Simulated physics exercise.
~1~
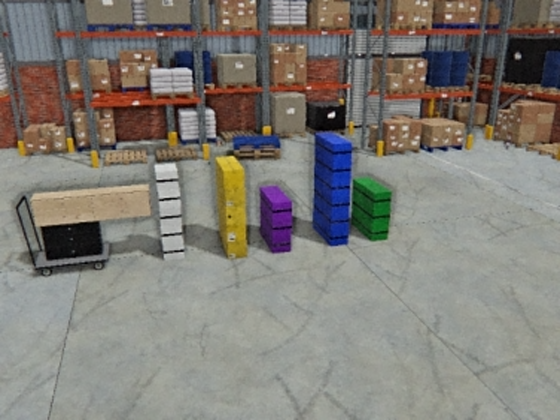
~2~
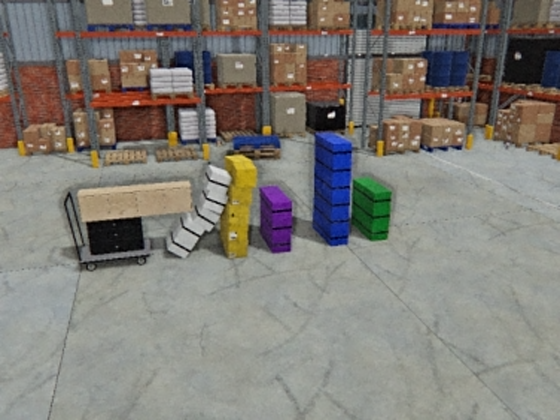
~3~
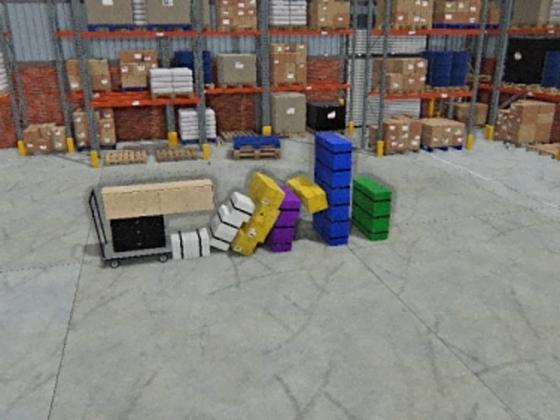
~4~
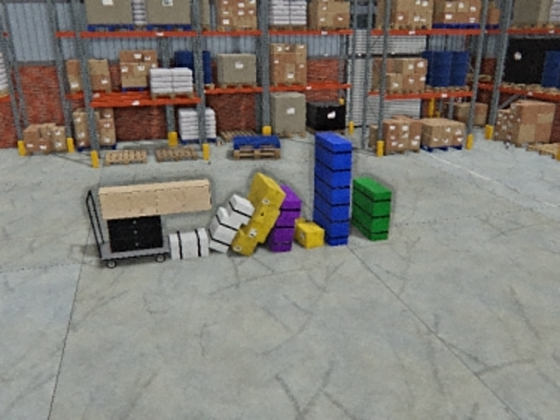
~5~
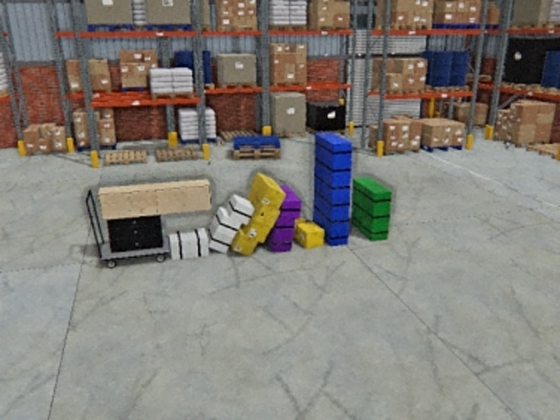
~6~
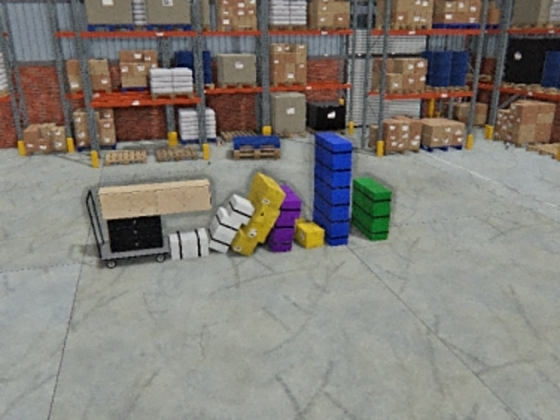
The footage shows a loaded trolley rolling right into a white stack of cartons in a warehouse, toppling it against the yellow stack, which leans onto the purple one and drops its top piece beside the blue stack; the blue and green stacks remain standing.
